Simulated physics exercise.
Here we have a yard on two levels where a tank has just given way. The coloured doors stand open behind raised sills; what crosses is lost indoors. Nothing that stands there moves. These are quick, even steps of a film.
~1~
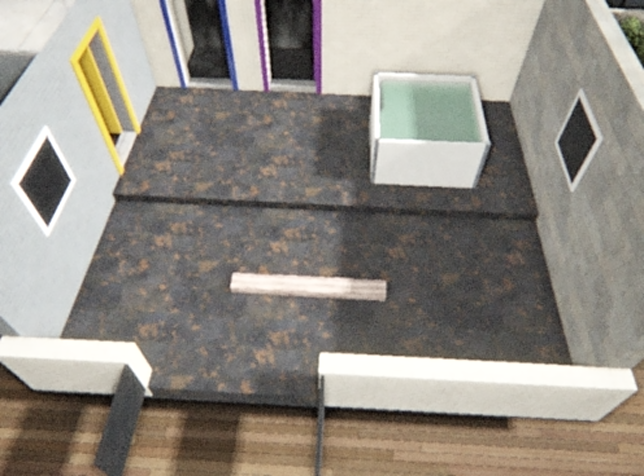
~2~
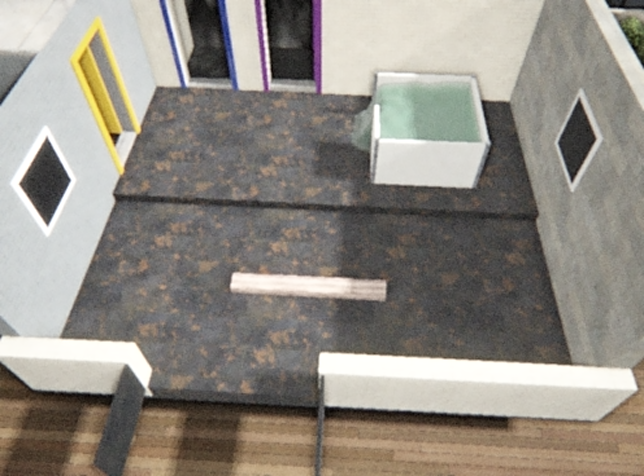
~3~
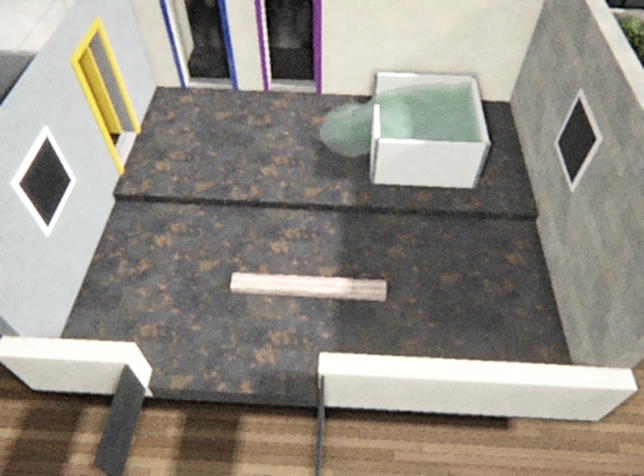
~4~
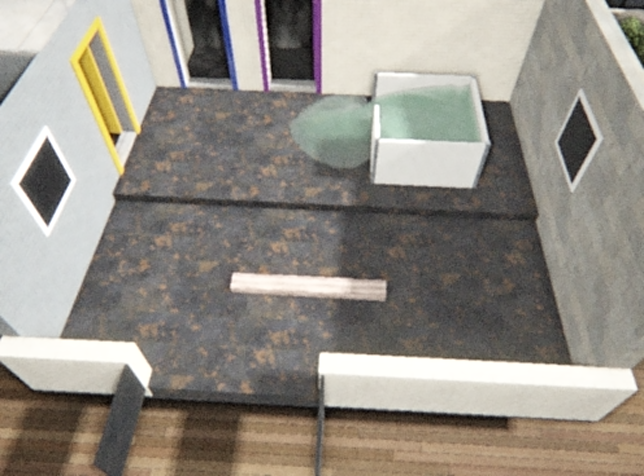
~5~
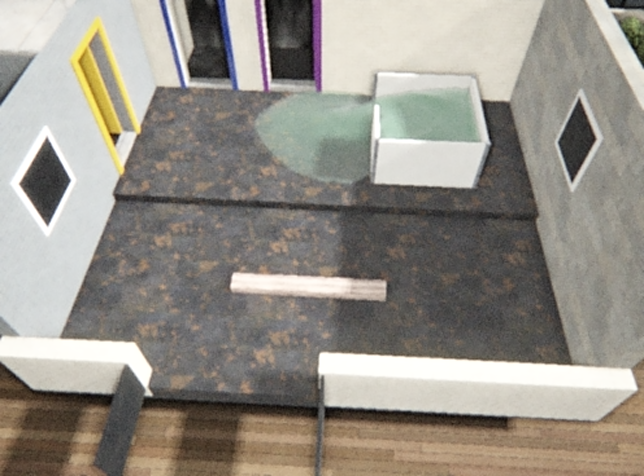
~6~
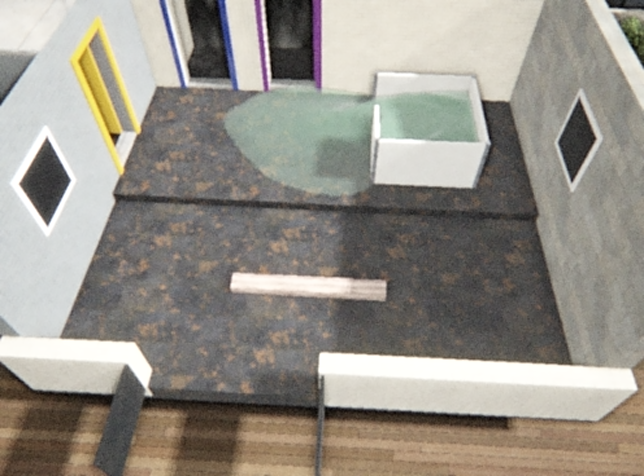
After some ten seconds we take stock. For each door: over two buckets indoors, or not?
One by one: The purple door takes more than that; the yellow door takes more than that; the blue door takes more than that.
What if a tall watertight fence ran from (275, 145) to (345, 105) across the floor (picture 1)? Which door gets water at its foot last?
The yellow door.
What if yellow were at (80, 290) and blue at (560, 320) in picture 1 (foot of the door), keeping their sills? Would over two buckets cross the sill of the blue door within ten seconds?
My reading: The blue door stays under.
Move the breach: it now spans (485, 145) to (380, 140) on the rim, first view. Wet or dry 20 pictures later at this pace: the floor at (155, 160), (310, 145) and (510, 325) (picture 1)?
As listed: Clear, dry, under water.
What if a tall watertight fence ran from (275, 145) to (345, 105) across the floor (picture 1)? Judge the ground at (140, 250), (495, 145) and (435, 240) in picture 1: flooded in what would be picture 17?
In that order: Awash, no water, not flooded.
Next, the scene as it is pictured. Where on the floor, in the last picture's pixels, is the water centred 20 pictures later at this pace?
Close to (288, 155).
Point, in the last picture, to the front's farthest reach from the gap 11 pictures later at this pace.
At about (96, 251).
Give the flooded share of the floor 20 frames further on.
Near 45 in a hundred.
A moment on, water covers 30 % of the floor; the purple door under two buckets in, the yellow door wet at the sill, nothing in, the blue door wet at the sill, nothing in.
Next, water covers 40 % of the floor; the purple door over two buckets in, the yellow door over two buckets in, the blue door under two buckets in.
Then, water covers 45 % of the floor; the purple door over two buckets in, the yellow door far over two buckets in, the blue door over two buckets in.
Later, water covers 60 % of the floor; the purple door over two buckets in, the yellow door far over two buckets in, the blue door over two buckets in.
In the end, water covers 80 % of the floor; the purple door over two buckets in, the yellow door far over two buckets in, the blue door far over two buckets in.
